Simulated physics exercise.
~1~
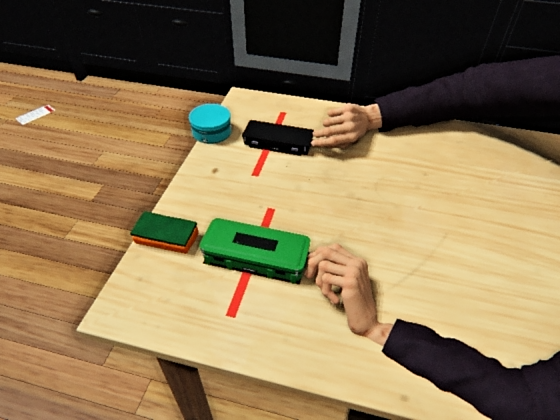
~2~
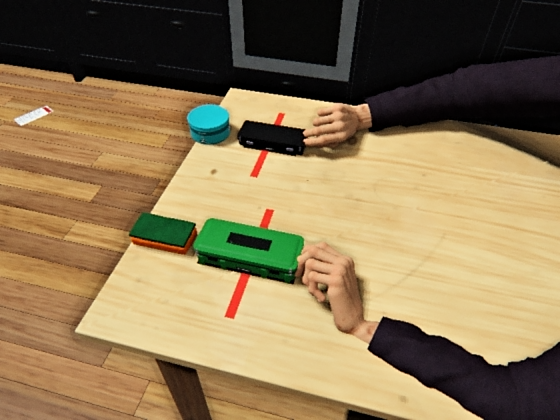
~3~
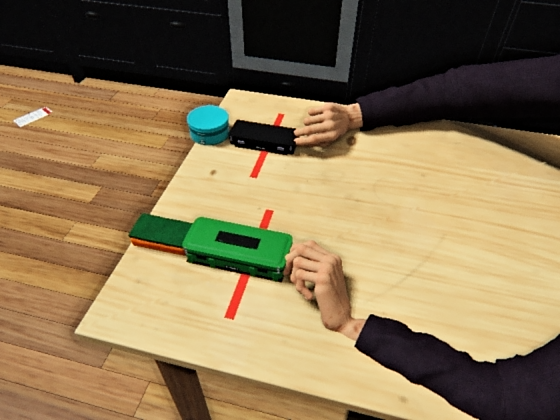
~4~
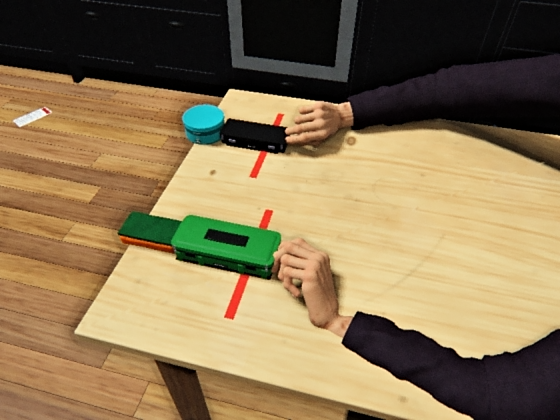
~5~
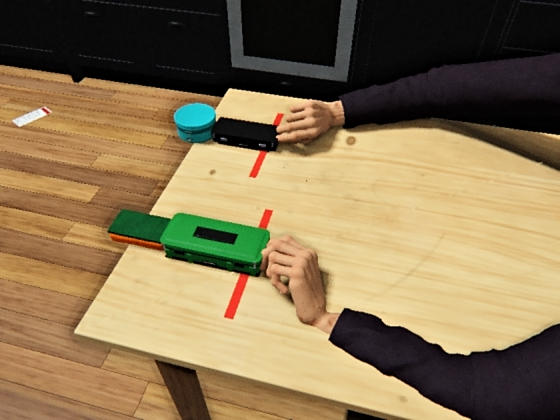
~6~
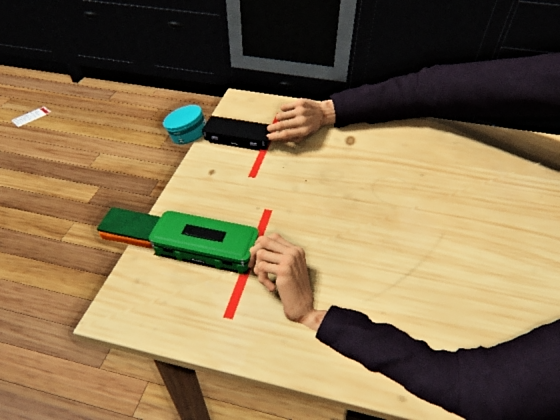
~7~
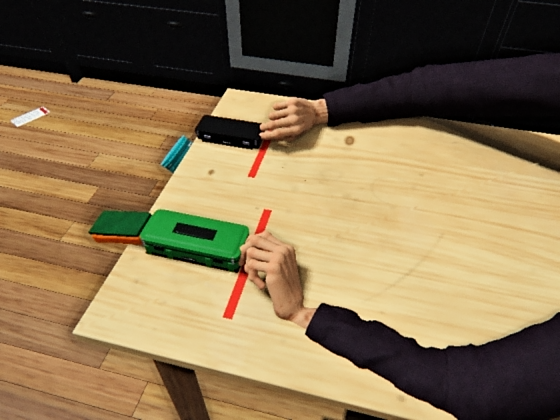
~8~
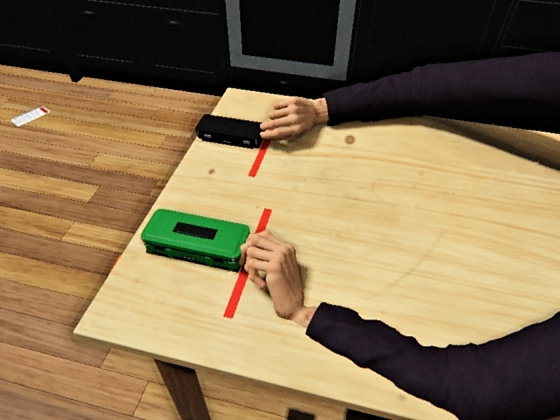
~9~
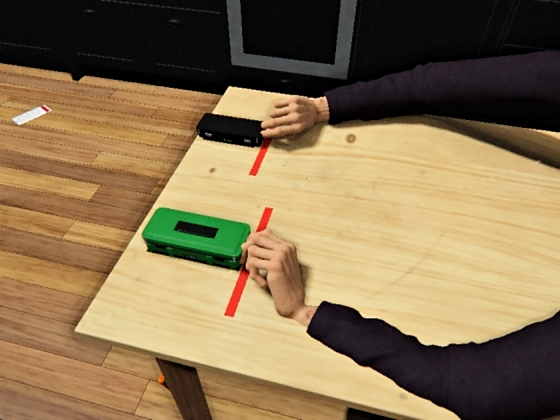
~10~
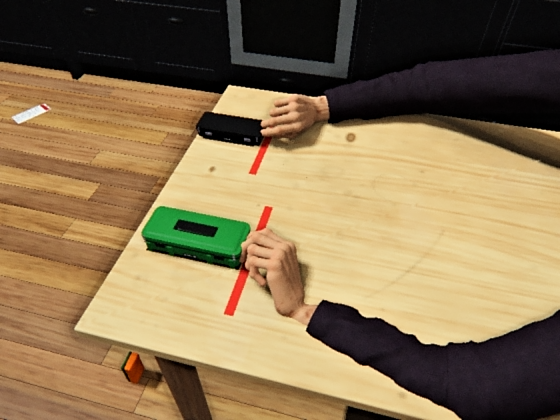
A green case and a black case slide left under two dark-sleeved hands across a pale wooden table, seen from above in a slightly swaying view of a room with a plank floor. Red tape marks each lane, with an orange and green sponge ahead of the near case and a turquoise tub ahead of the far one. The cases push both items to the left edge. The tub tips over it, the sponge tilts, and both drop from the tabletop as the hands stop at the tape. The sponge reappears below, beside the table leg, while the cases stay on top.
